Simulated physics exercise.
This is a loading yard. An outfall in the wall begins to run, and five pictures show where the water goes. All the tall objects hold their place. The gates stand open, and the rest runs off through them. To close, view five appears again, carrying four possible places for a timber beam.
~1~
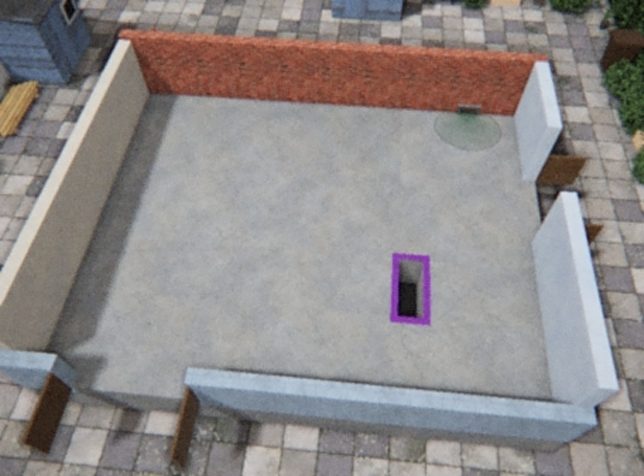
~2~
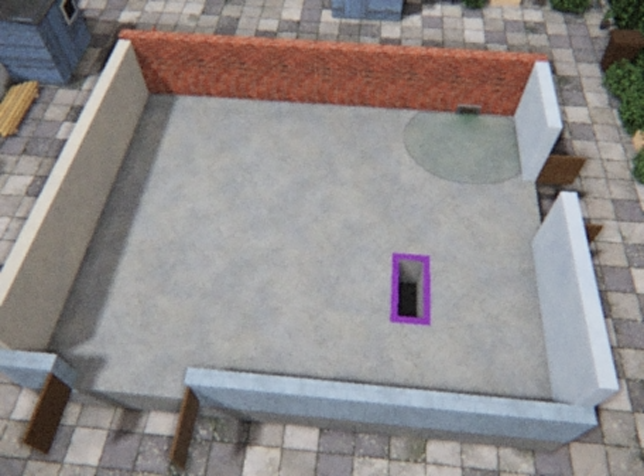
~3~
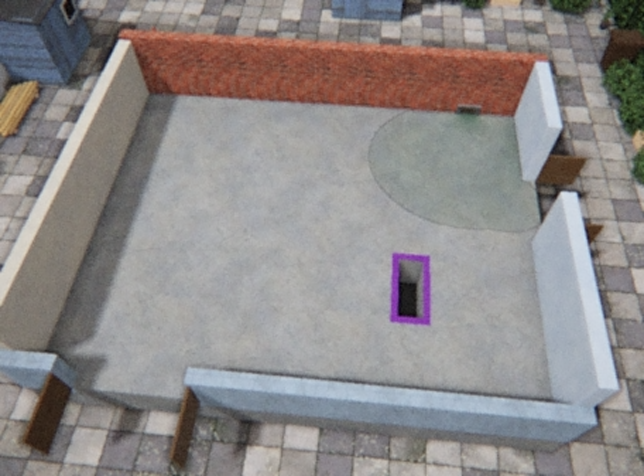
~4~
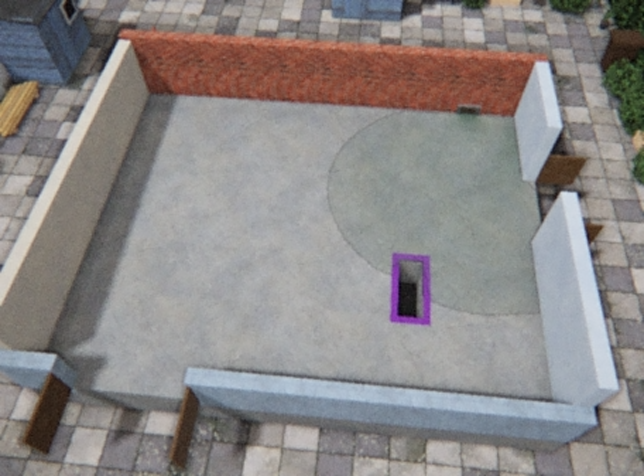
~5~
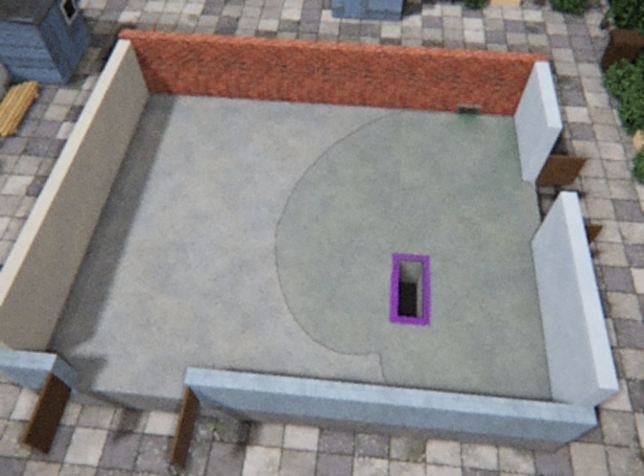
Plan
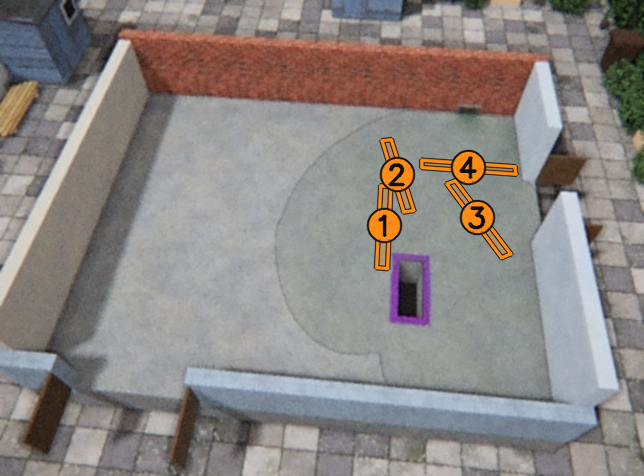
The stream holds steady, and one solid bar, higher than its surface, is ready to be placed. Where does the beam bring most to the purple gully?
I would pick place 1.
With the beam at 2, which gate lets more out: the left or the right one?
The left one.
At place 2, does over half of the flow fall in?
No, it does not.
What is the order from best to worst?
1, 2, 3, 4.
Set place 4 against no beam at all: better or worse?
Worse.
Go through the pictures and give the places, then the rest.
In the first picture, outfall at (468, 110); purple gully at (411, 288); open gate at (138, 379); open gate at (527, 210); 2 % of the ground under water, visible out to (452, 142); purple gully still dry.
In the second picture, 7 % of the ground under water, visible out to (468, 180); purple gully still dry.
In the third picture, 15 % of the ground under water, visible out to (494, 228); purple gully still dry.
In the fourth picture, 28 % of the ground under water, visible out to (452, 305); purple gully taking water.
In the fifth picture, 43 % of the ground under water, visible out to (314, 324); purple gully taking water.
In orange, 1 from (382, 268) to (385, 186); 2 from (386, 140) to (408, 211); 3 from (451, 182) to (506, 255); 4 from (421, 163) to (515, 170).
For place 1, about 35 % of the stream goes into the purple gully, about 61 % out by the gates.
For place 2, about 27 % of the stream goes into the purple gully, about 70 % out by the gates.
For place 3, about 17 % of the stream goes into the purple gully, about 79 % out by the gates.
For place 4, about 8 % of the stream goes into the purple gully, about 83 % out by the gates.
